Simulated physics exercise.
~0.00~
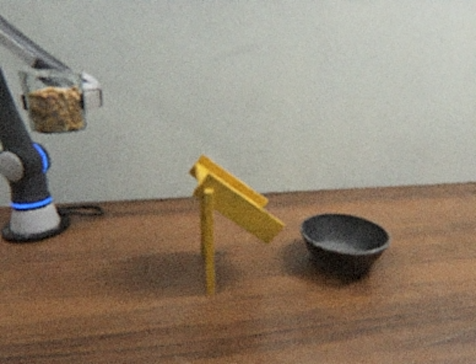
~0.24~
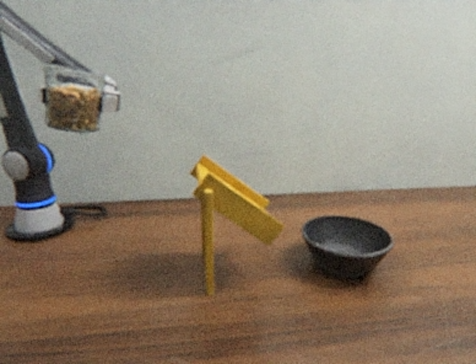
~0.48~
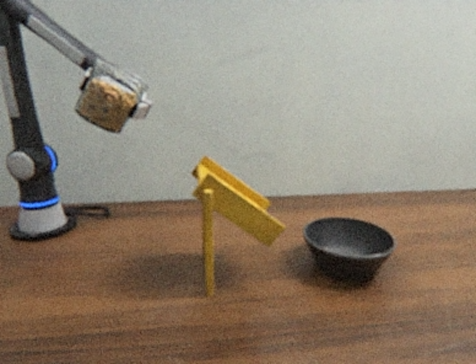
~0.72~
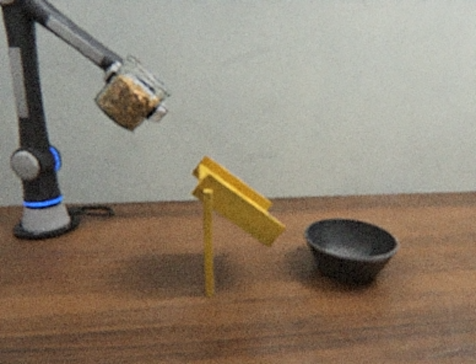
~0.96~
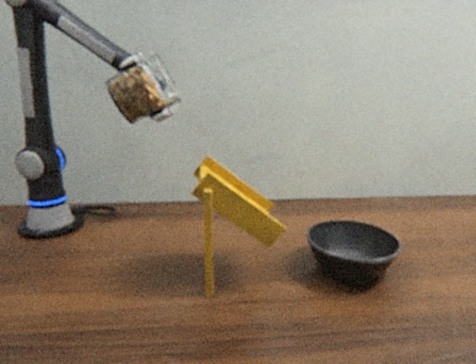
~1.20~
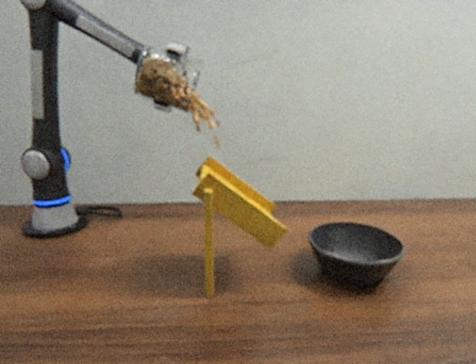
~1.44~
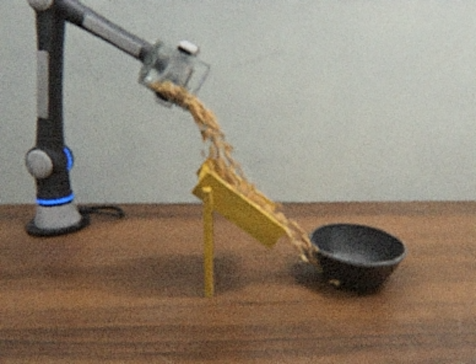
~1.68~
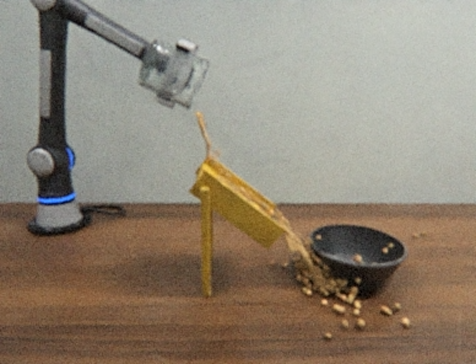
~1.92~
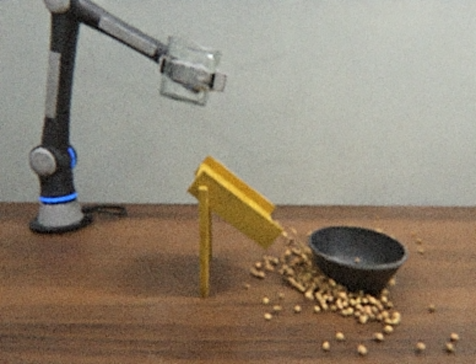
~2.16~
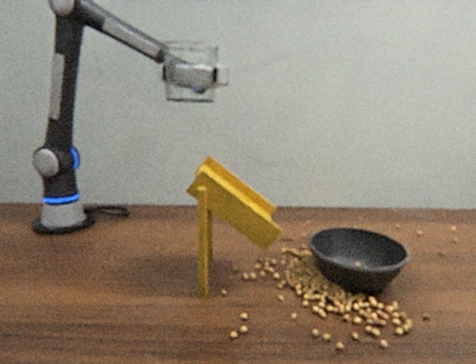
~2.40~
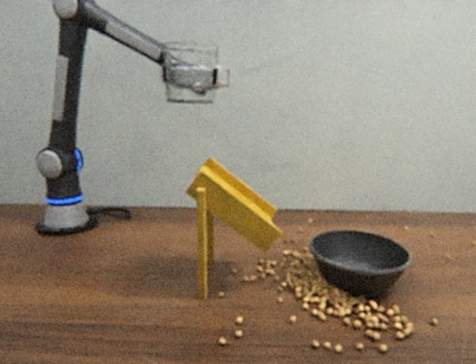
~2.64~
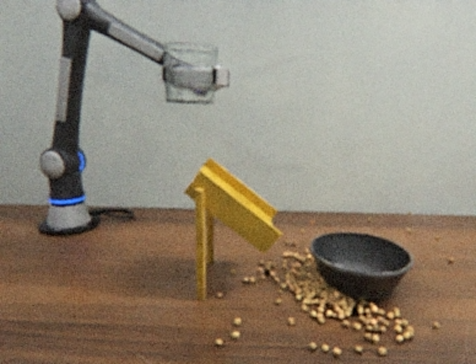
Robot arm tipping a clear cup of chickpeas onto a yellow chute, nearly all spilling onto the wooden table around a dark bowl.
